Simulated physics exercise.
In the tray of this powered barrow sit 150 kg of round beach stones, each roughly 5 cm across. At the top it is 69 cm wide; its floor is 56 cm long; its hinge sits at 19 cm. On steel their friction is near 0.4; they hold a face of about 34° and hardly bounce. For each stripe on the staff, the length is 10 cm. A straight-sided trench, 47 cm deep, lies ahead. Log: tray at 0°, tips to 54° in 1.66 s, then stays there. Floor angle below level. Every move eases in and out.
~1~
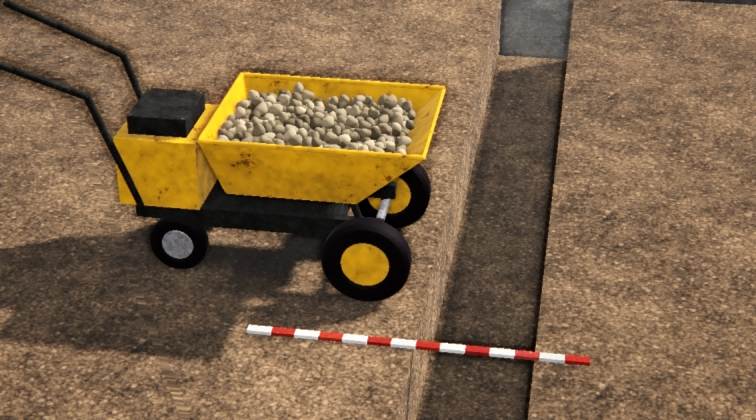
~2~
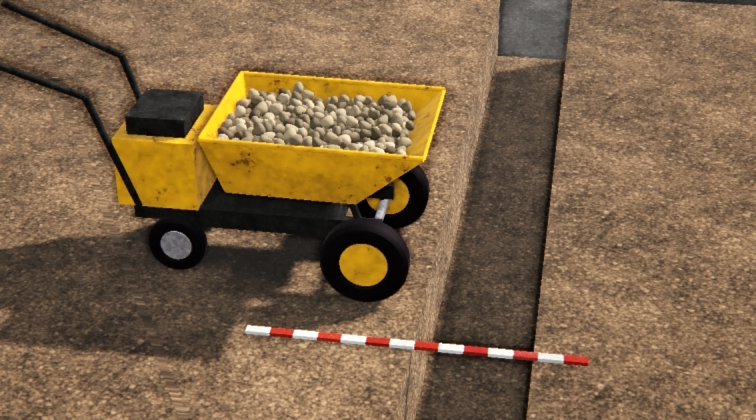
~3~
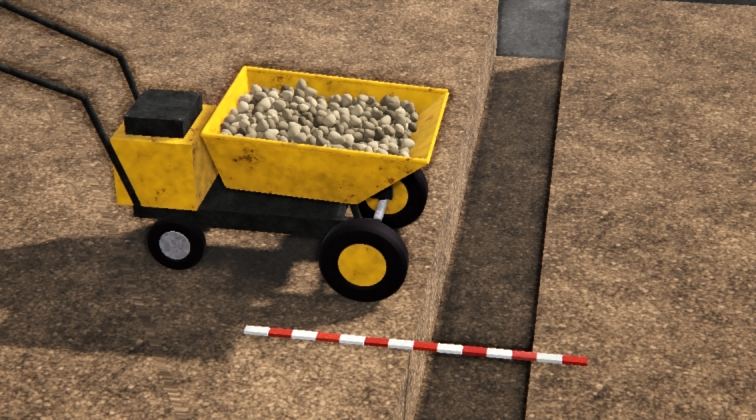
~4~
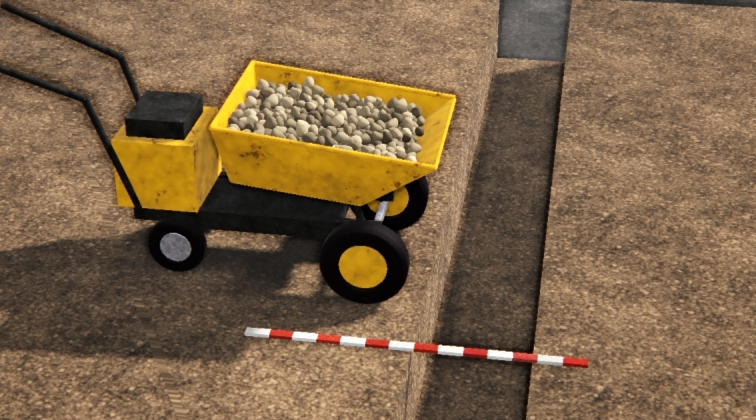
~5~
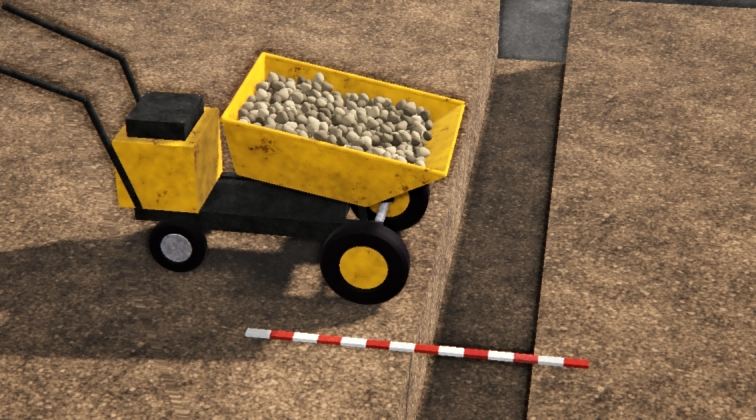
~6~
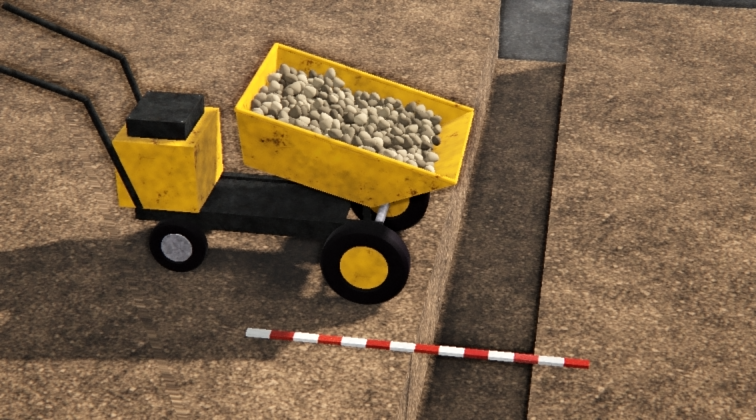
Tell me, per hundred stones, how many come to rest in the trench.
58 per hundred.
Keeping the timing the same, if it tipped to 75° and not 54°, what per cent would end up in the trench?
Roughly 50 per cent would end in the trench.
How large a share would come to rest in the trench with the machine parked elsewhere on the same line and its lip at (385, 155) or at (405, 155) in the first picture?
Roughly 90 in a hundred from the first, 70 in a hundred from the second.
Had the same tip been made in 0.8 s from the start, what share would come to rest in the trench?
It'd be some 45 per cent.
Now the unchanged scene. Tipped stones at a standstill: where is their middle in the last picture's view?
I'd put it close to (529, 344).
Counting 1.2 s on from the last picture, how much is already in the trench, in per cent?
Around 15 per cent of it, at that instant.
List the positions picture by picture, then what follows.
The first frame shows lip at (424, 158), floor tilted 0°, highest stones at (297, 105).
In the second frame, the tray is at 1°, its lip at (424, 159); the top of the load is at (285, 104).
In the third frame, the tray is at 3°, its lip at (428, 162); the top of the load is at (275, 102).
In the fourth frame, the tray is at 7°, its lip at (436, 168); the top of the load is at (271, 99).
In the fifth frame, the tray is at 11°, its lip at (445, 175); the top of the load is at (278, 91).
In the sixth frame, the tray is at 16°, its lip at (455, 183); the top of the load is at (282, 83).
Then, 0.6 s after the last picture the floor is at 45°, 100 % in the tray; the foremost stones are at (501, 213).
Then, 1.2 s after the last picture the floor is at 54°, 62 % in the tray, 17 % in the trench, 21 % past the trench; the foremost stones are at (613, 282).
Then, 1.5 s after the last picture the floor is at 54°, 34 % in the tray, 25 % in the trench, 42 % past the trench; the foremost stones are at (725, 298).
Then, 3.5 s after the last picture the floor is at 54°, 0 % in the tray, 58 % in the trench, 42 % past the trench; the foremost stones are past the picture's edge.
